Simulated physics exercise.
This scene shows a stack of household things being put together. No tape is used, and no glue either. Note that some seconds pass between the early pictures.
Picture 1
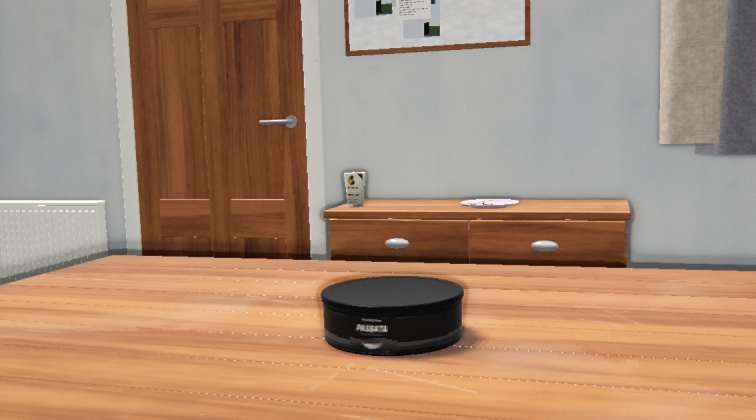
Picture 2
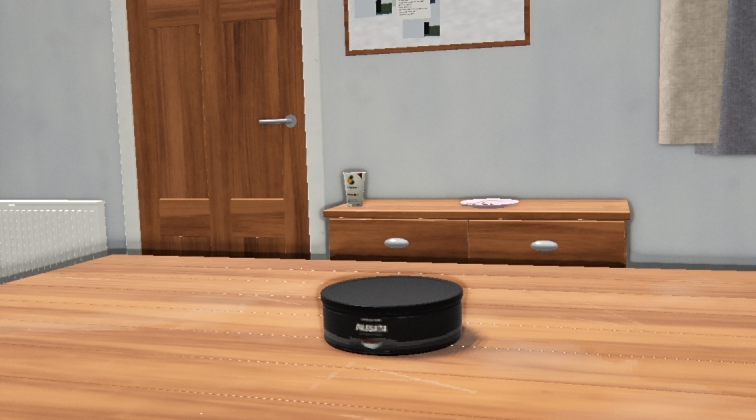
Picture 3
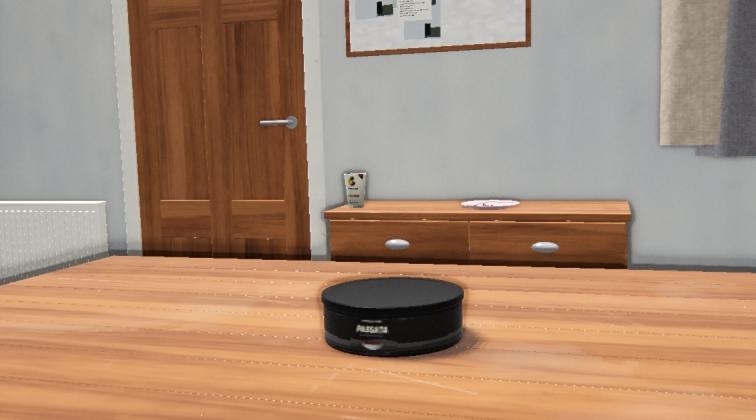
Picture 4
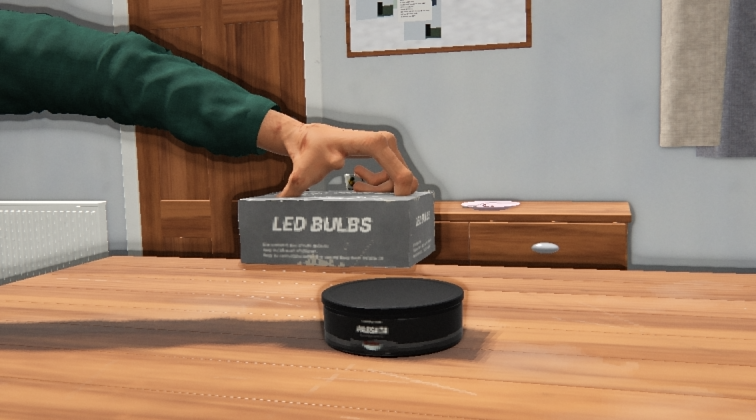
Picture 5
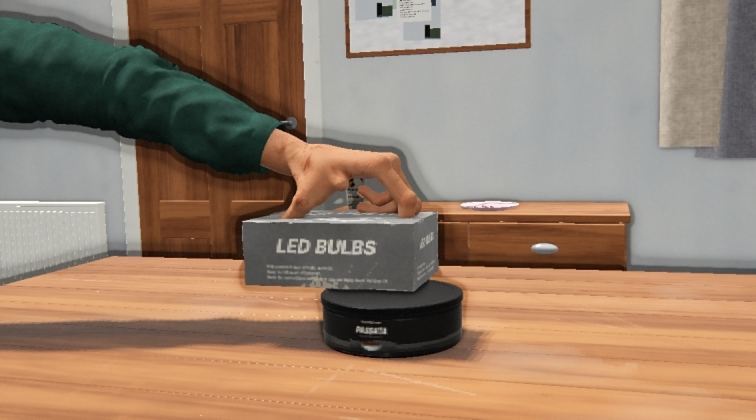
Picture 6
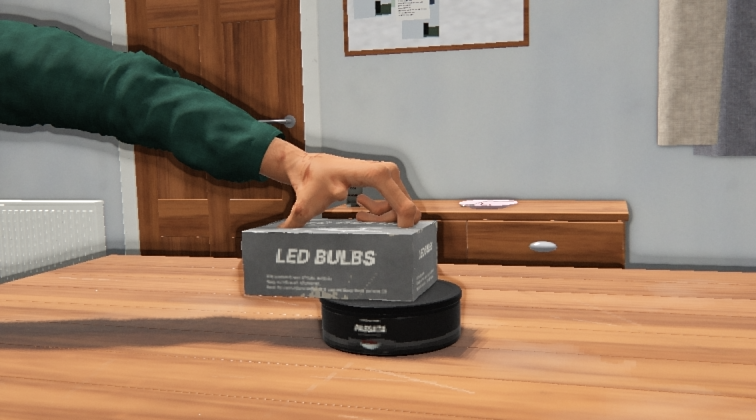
On a wooden table in a room, a green-sleeved arm reaching in from the left lowers a grey LED bulbs box onto a still black tub.
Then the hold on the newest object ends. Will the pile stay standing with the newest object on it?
Yes.
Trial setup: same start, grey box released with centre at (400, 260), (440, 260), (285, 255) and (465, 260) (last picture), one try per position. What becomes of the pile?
Stays standing, stays standing, topples over, topples over.
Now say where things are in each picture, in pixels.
The last thing is not in view yet; black tub (393, 313), in the first picture.
The last thing is not in view yet; black tub (392, 313), in the second picture.
The last thing is not in view yet; black tub (393, 314), in the third picture.
Coming down; grey box (340, 226); black tub (393, 314), in the fourth picture.
Coming down; grey box (344, 247); black tub (392, 315), in the fifth picture.
In place under the hand; grey box (343, 256); black tub (391, 313), in the sixth picture.
Then, 0.20 s past the last view, nothing moves.
Then, 0.50 s past the last view, grey box resting near (343, 257).
Finally, both still in place. Final places as the last picture's camera would see them, grey box near (343, 257). The pile keeps its balance.
